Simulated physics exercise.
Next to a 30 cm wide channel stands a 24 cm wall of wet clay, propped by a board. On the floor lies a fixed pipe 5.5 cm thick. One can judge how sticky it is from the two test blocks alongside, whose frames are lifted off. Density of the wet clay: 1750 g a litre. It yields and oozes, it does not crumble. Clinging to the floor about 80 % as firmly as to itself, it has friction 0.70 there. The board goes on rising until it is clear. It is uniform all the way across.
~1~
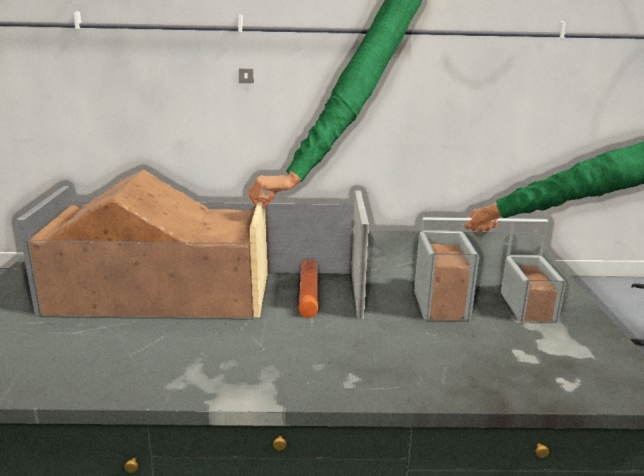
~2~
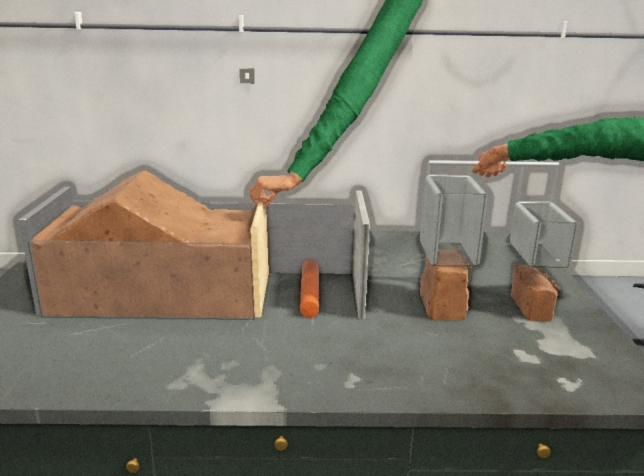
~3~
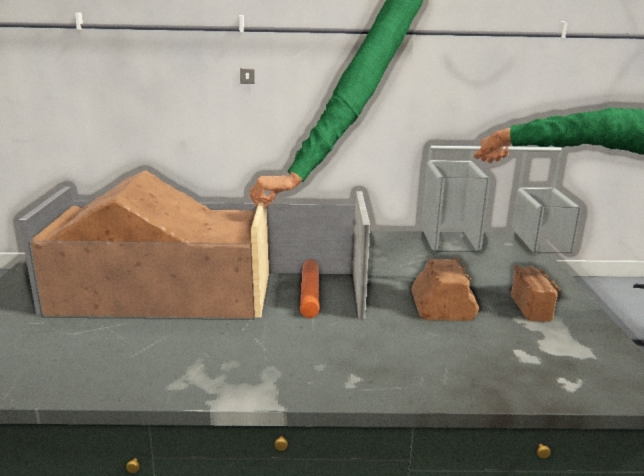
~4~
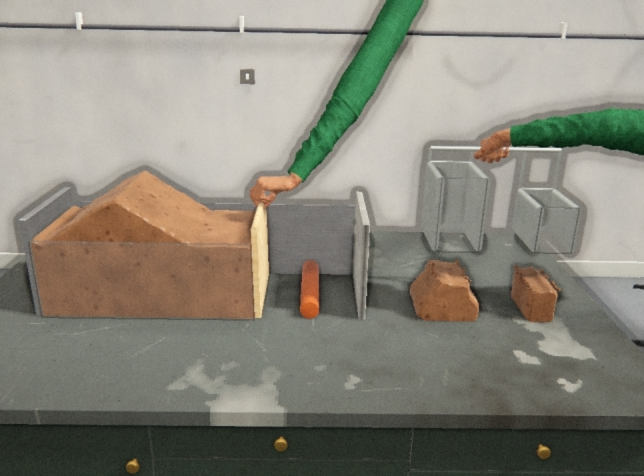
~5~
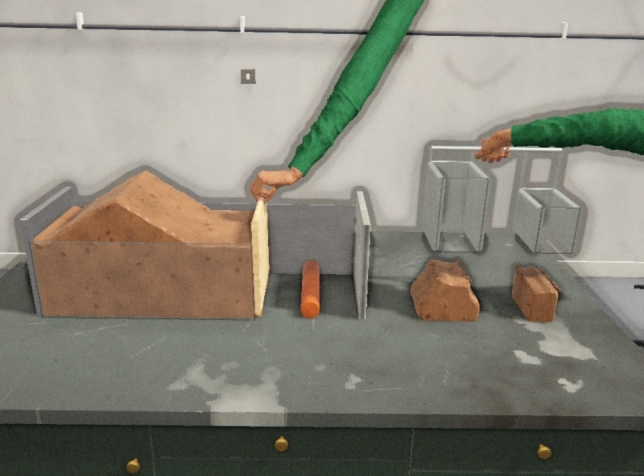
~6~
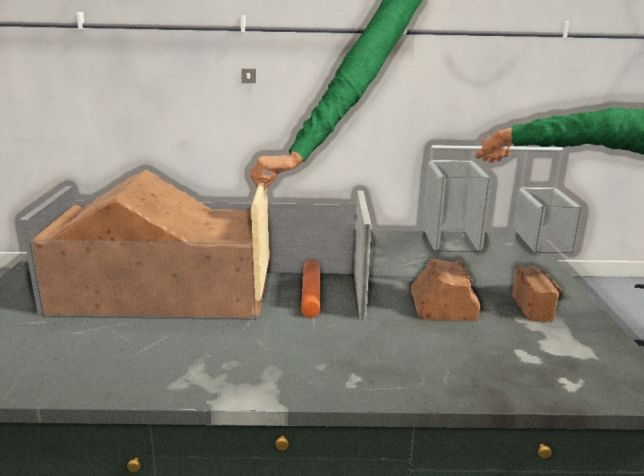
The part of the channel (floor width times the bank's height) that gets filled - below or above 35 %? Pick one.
Below.
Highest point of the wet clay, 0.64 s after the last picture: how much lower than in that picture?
The difference comes to roughly 1.5 cm.
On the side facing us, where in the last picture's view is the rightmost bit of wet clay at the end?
About (301, 306).
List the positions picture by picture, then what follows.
In the first picture, top of the board at (250, 243), not yet moved; top of the wet clay at (118, 202); blocks stand 18 cm, 11 cm (left to right).
In the second picture, top of the board at (251, 243), not yet moved; top of the wet clay at (119, 202); blocks stand 16 cm, 11 cm (left to right).
In the third picture, top of the board at (252, 243), not yet moved; top of the wet clay at (119, 202); blocks stand 13 cm, 11 cm (left to right).
In the fourth picture, top of the board at (251, 244), not yet moved; top of the wet clay at (119, 203); blocks stand 13 cm, 11 cm (left to right).
In the fifth picture, top of the board at (252, 238), moved 1.7 cm; top of the wet clay at (120, 203); blocks stand 13 cm, 11 cm (left to right).
In the sixth picture, top of the board at (252, 222), moved 6.1 cm; top of the wet clay at (120, 202); blocks stand 13 cm, 11 cm (left to right).
Then, 0.29 s after the last picture, the face still stands, with nothing on top of the pipe; the channel is 0 % full.
Then, 0.64 s after the last picture, the fallen stuff reaches 15 % of the way across, with nothing on top of the pipe; the channel is 9 % full.
Then, 0.98 s after the last picture, the fallen stuff reaches 43 % of the way across, with nothing on top of the pipe; the channel is 26 % full.
Then, 1.33 s after the last picture, the fallen stuff reaches 43 % of the way across, with nothing on top of the pipe; the channel is 26 % full.
Then, 1.37 s after the last picture, at the end, the fallen stuff reaches 43 % of the way across, with nothing on top of the pipe; the channel is 26 % full.
